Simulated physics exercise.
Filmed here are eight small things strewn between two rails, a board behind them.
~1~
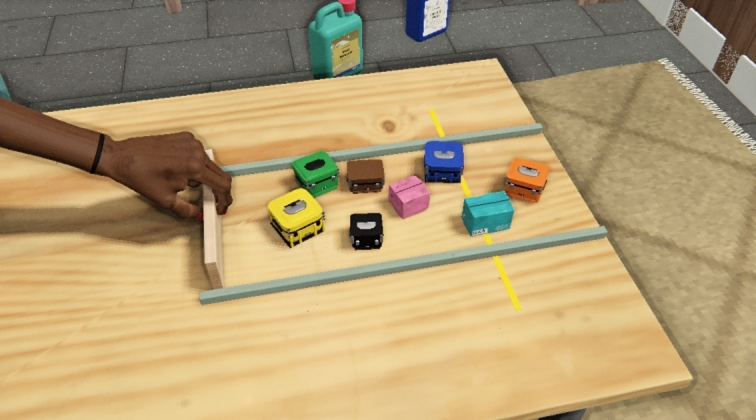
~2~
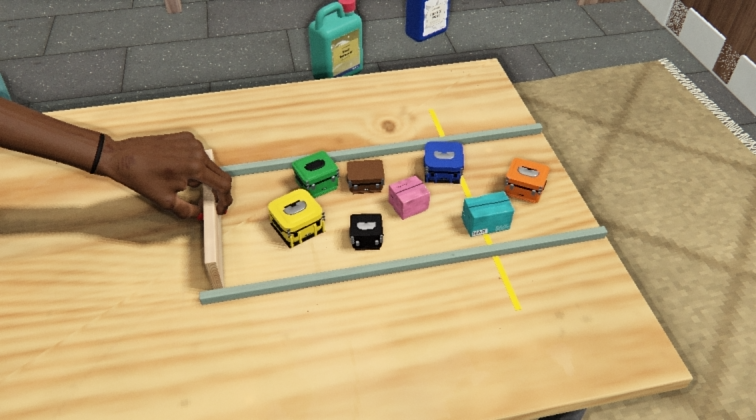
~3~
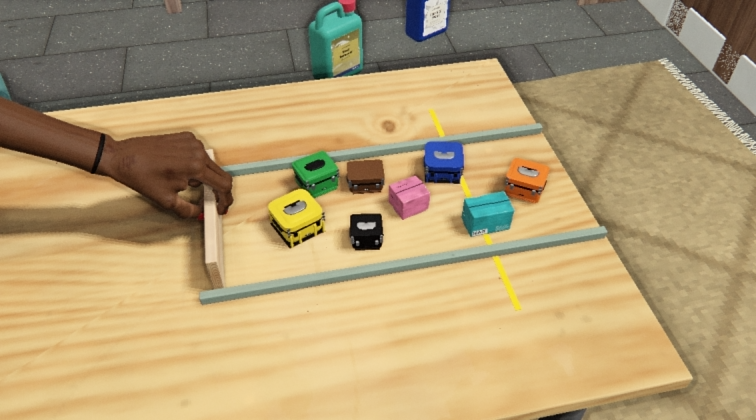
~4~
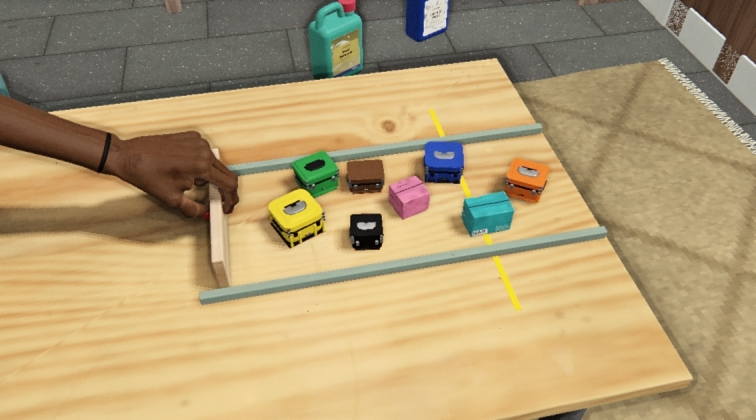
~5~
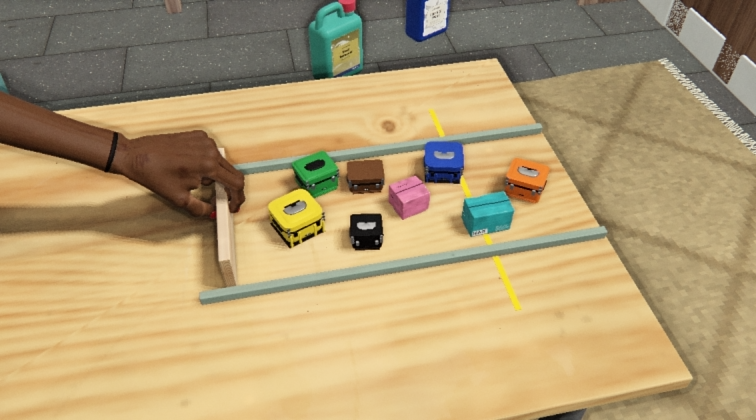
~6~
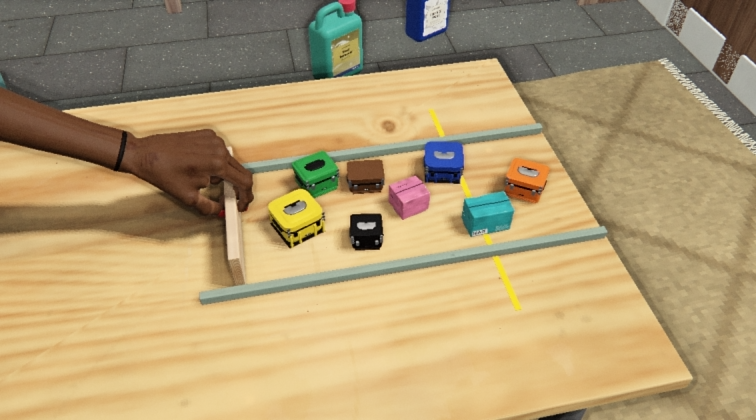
On a wooden tabletop, eight small colourful boxes and cases sit between two rails, some near a yellow line, as a hand slides an upright board slightly to the right behind them; the small items stay still.
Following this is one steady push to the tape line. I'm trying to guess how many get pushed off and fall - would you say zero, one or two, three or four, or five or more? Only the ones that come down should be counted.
I would say zero.
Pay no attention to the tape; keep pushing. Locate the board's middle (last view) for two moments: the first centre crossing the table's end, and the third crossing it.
(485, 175) and (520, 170).
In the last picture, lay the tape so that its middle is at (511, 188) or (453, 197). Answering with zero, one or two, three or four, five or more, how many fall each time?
In order: Just one or two, then not one.
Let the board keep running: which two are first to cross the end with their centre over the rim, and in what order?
In order, first the blue case, then the orange case.
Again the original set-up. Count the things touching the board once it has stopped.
The count in contact is 3.
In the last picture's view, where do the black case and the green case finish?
First (502, 229), then (474, 156).
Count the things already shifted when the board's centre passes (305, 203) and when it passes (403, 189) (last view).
The first number is 3, the next one 6.
Early on, none off yet; orange case at rest near (526, 181); turquoise box at rest near (487, 214); blue case at rest near (443, 163).
Finally, the number that fall off is zero.
